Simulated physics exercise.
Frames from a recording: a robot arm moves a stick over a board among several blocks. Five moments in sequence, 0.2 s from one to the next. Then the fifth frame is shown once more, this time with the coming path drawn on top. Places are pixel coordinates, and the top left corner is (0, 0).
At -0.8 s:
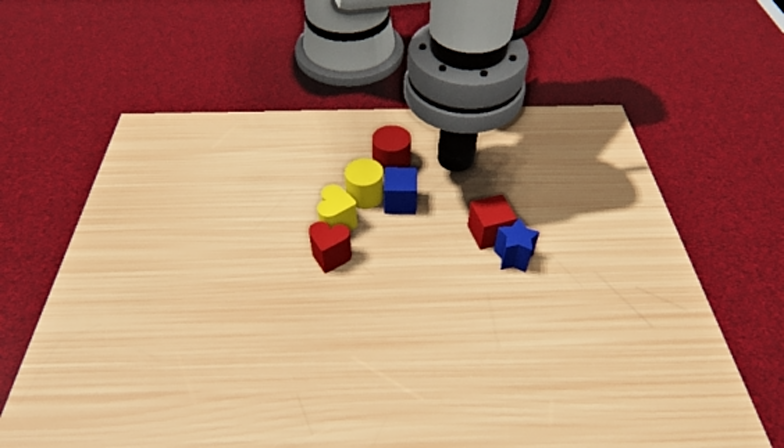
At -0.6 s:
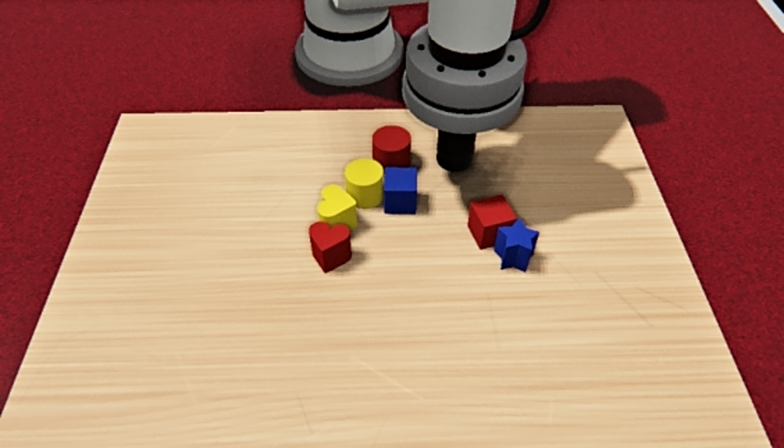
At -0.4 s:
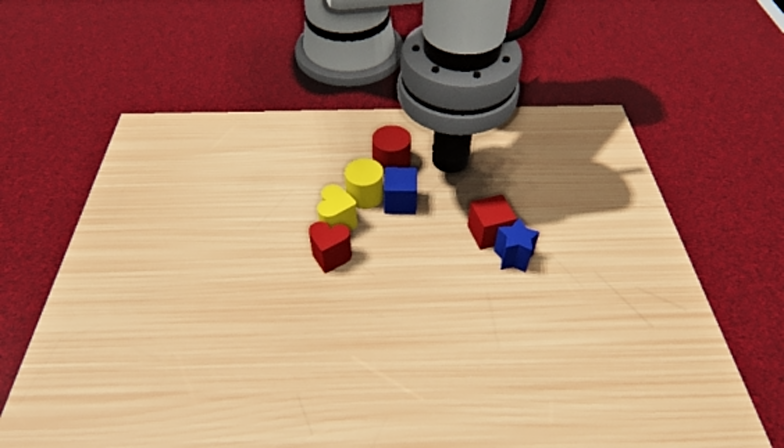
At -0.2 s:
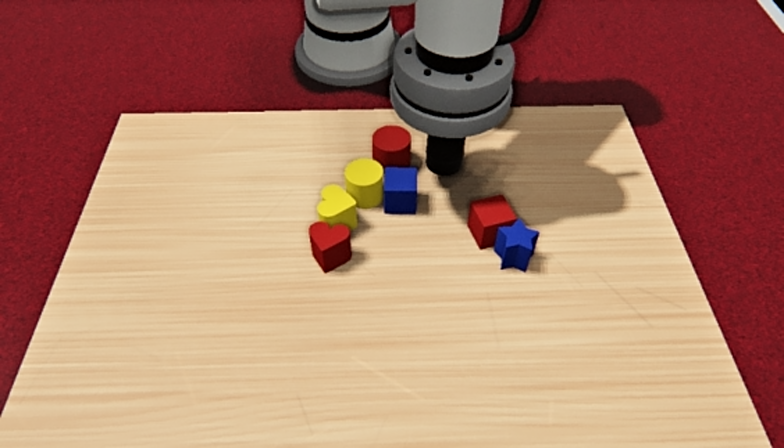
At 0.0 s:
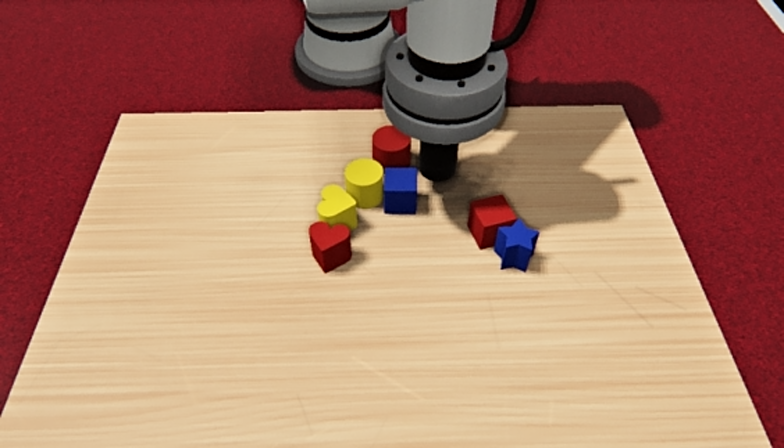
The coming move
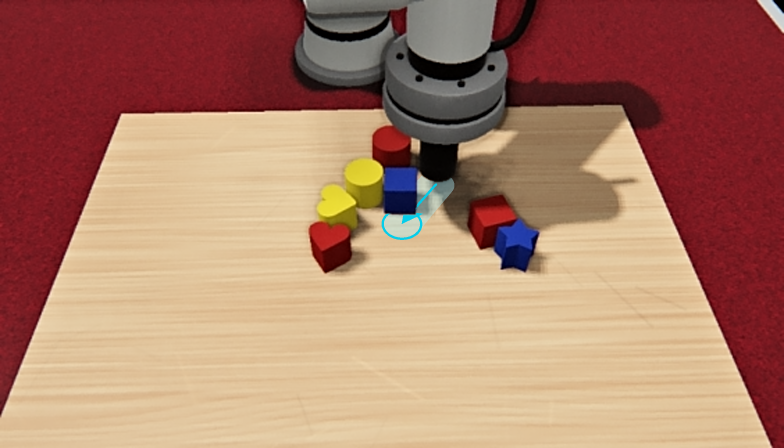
On a wooden board with several red, yellow and blue blocks, a robot arm moved its black stick slightly left and a little nearer the blue square, while all the blocks stayed still.
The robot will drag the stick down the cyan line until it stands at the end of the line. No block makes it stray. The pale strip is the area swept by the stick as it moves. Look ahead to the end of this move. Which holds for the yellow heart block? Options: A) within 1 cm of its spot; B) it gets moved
The correct letter is B.
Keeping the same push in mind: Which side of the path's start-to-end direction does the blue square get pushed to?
It's set to shift right.
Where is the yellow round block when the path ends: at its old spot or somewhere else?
By the time the path is finished, it has moved at least a centimetre.
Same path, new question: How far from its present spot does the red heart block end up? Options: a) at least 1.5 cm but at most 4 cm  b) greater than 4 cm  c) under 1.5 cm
Letter c.
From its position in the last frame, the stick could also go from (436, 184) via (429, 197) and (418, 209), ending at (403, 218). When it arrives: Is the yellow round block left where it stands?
I believe not.
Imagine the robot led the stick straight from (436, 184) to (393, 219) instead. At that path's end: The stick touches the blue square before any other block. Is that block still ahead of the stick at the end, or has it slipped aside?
Pushed along.
Drawn move, from (436, 184) directly to (402, 224).
On the path given first. Halfway along, stick (420, 189); yellow round block (351, 173); blue square (381, 190), turned 20° clockwise.
At the end, stick (402, 209); red heart block still; yellow heart block (324, 202); yellow round block (348, 174); red round block still; blue square (361, 199), turned 60° clockwise.
